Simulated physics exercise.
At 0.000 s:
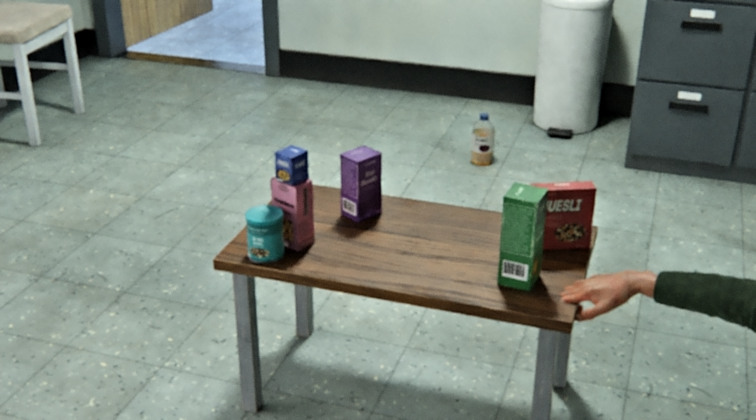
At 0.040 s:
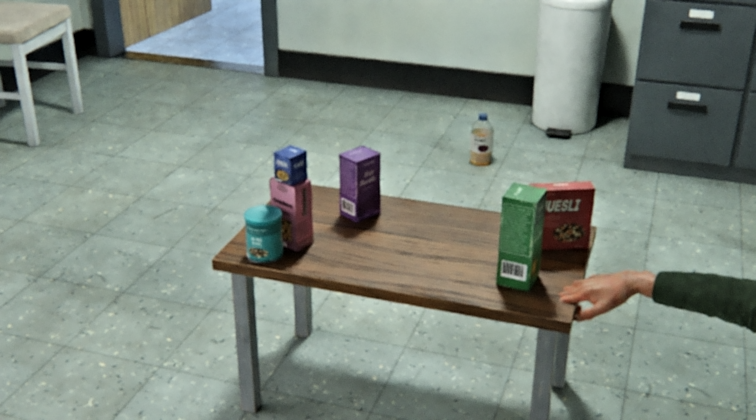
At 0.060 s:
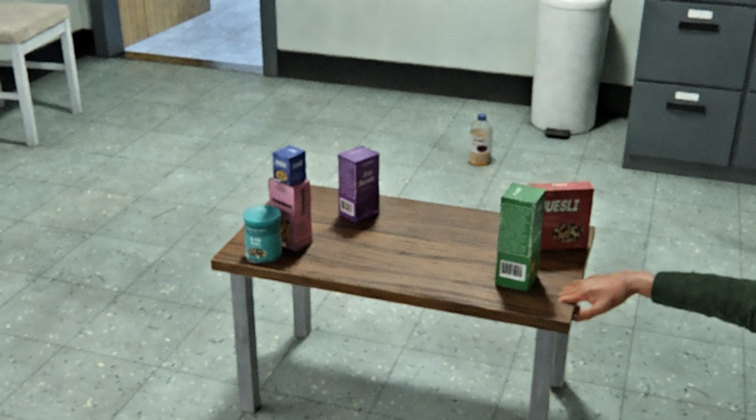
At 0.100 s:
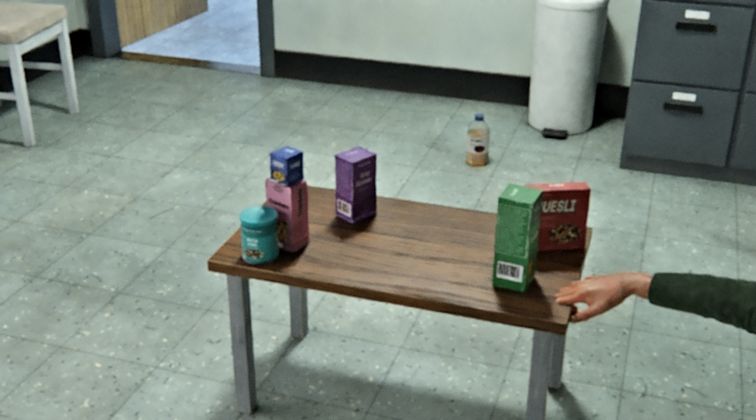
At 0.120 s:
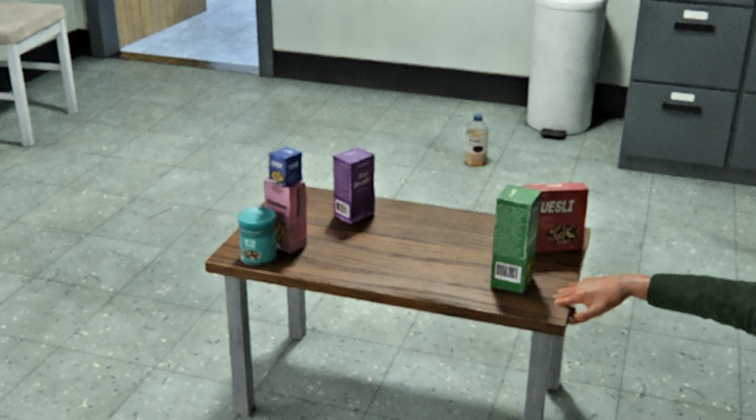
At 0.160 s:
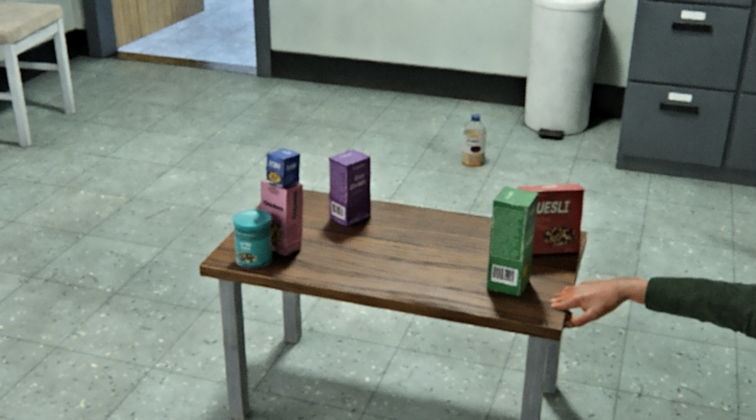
In a room with a pale tiled floor, seen from slightly above, a wooden table stands before a white bin and grey cabinets. A turquoise tin, a blue carton atop a pink one, and a purple carton occupy its left half, with a green carton and red packet at right. The view drifts slightly, then a green-sleeved arm's hand at the right corner nudges the table slightly left, its items riding along.
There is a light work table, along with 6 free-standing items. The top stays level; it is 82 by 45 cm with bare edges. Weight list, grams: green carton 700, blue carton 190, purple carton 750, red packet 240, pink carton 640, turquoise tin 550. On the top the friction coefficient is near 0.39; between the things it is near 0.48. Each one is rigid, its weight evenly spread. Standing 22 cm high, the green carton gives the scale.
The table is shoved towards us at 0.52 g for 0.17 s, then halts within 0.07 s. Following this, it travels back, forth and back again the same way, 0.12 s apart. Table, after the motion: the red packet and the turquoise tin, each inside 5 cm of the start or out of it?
As I see it, the red packet is displaced; the turquoise tin is displaced.
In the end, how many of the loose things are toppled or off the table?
It comes to 5.
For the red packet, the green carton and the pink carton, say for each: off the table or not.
Afterwards, the red packet stays on its support, the green carton leaves its support, and the pink carton stays on its support.
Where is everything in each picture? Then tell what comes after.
In the first frame, red packet (560, 216); turquoise tin (265, 234).
In the second frame, purple carton (360, 184); pink carton (292, 211).
In the third frame, green carton (520, 237); blue carton (290, 165).
In the fourth frame, purple carton (356, 185); pink carton (287, 212).
In the fifth frame, table shifted 1 cm; green carton (515, 239); blue carton (286, 166).
In the sixth frame, table shifted 3 cm; red packet (549, 220) 6° off upright; turquoise tin (253, 239).
After 0.46 s, table shifted 10 cm; red packet on its side near (525, 249); turquoise tin moved 4 cm near (230, 263); green carton 32° off upright.
After 0.76 s, green carton, blue carton and turquoise tin now off the table; red packet on its side near (533, 229); pink carton on its side.
After 0.96 s, table shifted 8 cm; red packet on its side near (529, 241); pink carton on its side.
After 1.26 s, table shifted 6 cm; red packet on its side near (527, 245); pink carton on its side; purple carton moved 4 cm.
In the end (2.0 s), off the table, green carton, blue carton and turquoise tin; toppled on the table, red packet and pink carton; the last one under 5 cm from the start. In the last view, red packet near (534, 228).
